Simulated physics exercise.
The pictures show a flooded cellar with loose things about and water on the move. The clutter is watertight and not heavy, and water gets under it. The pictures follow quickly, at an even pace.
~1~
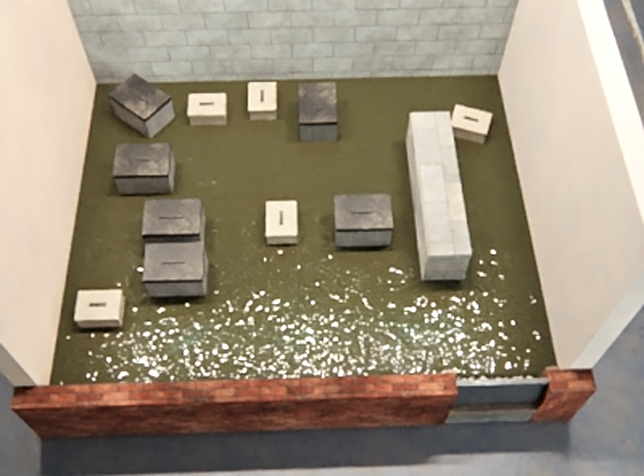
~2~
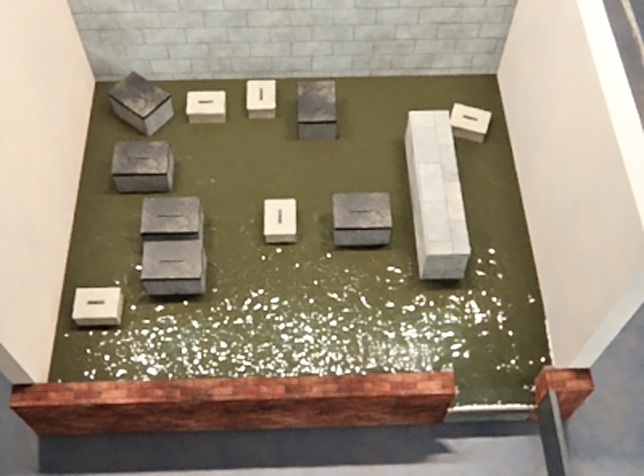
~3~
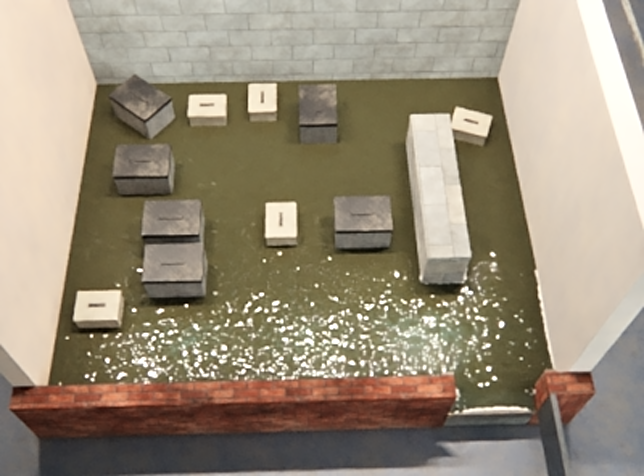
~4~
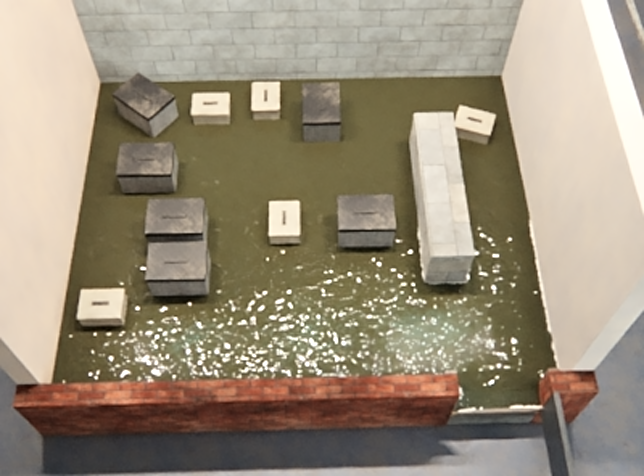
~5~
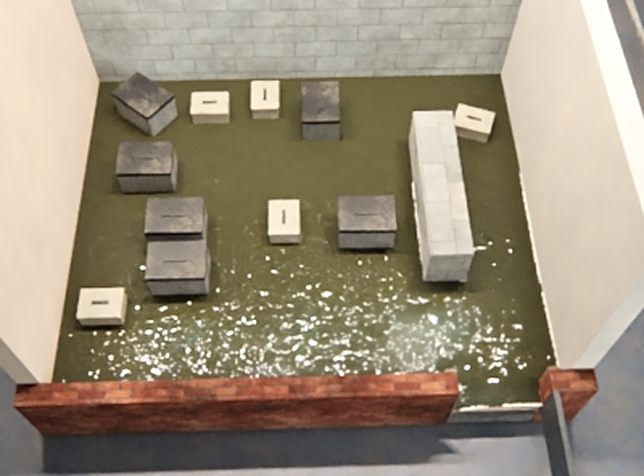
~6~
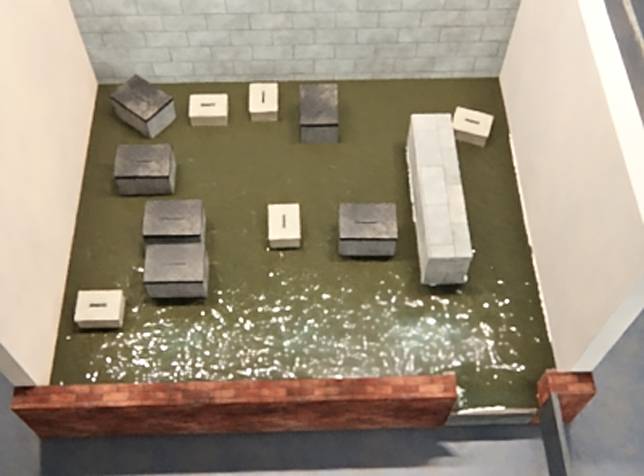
Flooded cellar with dark and pale boxes barely shifting as a gap opens in the low brick wall and glinting water ripples.
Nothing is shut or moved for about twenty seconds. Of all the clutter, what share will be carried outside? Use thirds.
That comes to less than a third.
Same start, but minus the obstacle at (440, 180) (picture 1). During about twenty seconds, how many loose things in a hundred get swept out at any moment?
Near 20 in a hundred.
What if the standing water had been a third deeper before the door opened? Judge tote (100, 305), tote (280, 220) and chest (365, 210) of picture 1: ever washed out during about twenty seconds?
In turn: Stays, out, out.
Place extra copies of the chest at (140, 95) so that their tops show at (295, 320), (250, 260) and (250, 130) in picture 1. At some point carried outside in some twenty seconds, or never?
As listed: Washed out, washed out, stays.
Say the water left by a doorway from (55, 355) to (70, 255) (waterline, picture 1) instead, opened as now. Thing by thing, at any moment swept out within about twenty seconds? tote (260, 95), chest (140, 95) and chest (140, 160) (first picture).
In that order: Inside, through, carried outside.
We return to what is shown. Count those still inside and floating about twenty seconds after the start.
That makes 8.
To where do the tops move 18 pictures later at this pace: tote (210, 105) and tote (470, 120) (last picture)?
Close to (232, 112) and (516, 268).
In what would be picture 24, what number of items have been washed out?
It comes to 1.
A moment on, 0 of 11 are out; 11 afloat.
Next, 1 of 11 are out; 10 afloat.
Later, 3 of 11 are out; 8 afloat.
In the end, 3 of 11 are out; 8 afloat.
